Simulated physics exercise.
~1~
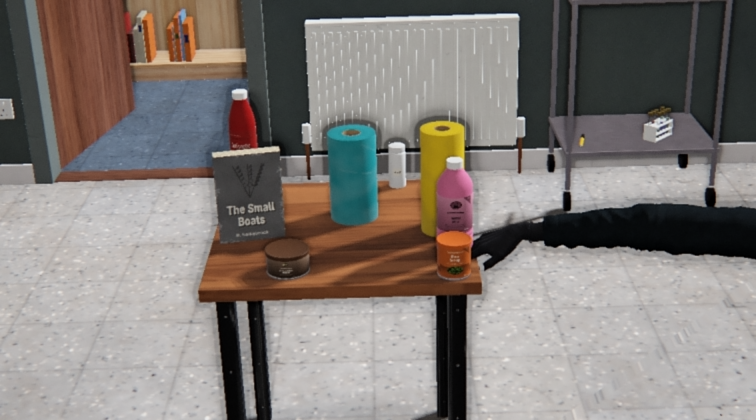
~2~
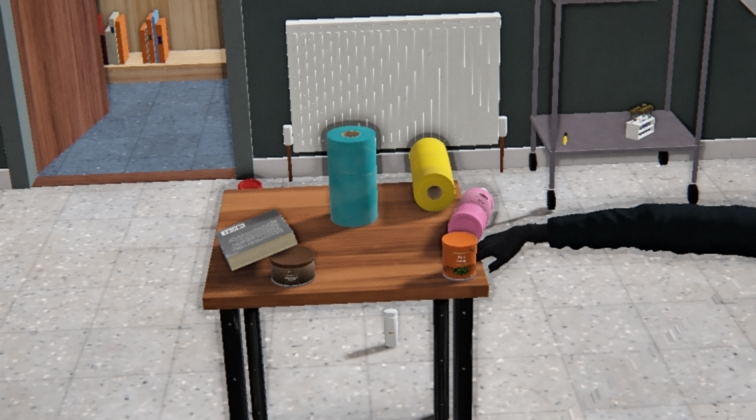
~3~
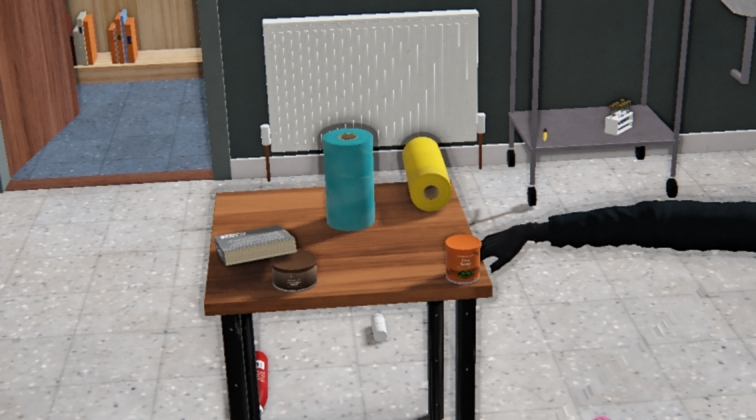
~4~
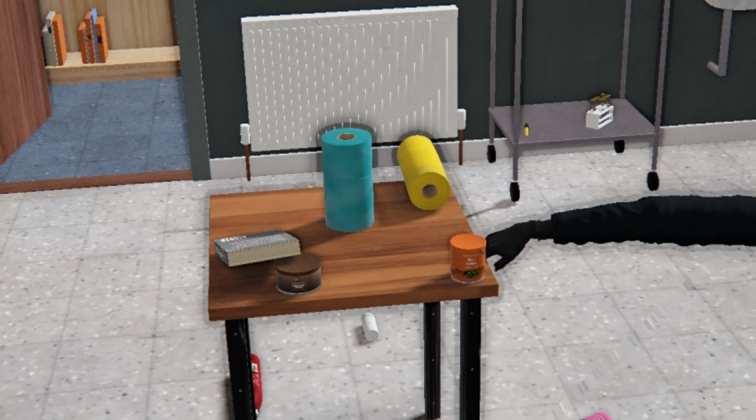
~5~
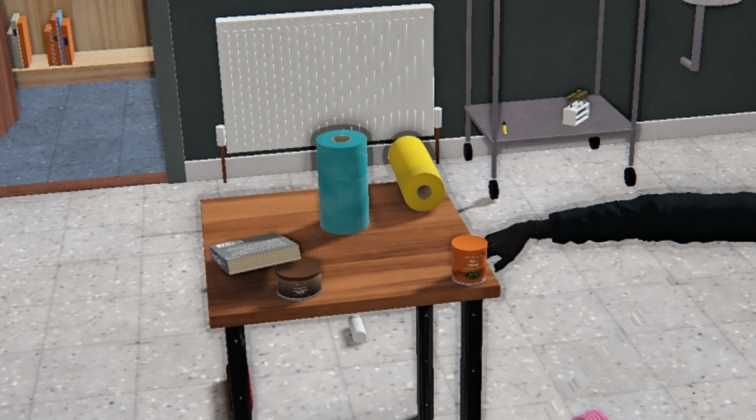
The clip opens on a small wooden table holding eight items, including rolls, bottles and a grey book, while a dark arm reaches in from the right with its hand beside the orange tin. Suddenly the book and yellow roll topple, the pink bottle tips over, the white shaker falls, and the red bottle drops behind the far left edge. The pink bottle then leaves the table too, as the view drifts slightly sideways. At the end, both bottles and the shaker lie on the floor, the book and yellow roll rest on their sides on the tabletop, and the turquoise roll, brown tub and orange tin still stand.
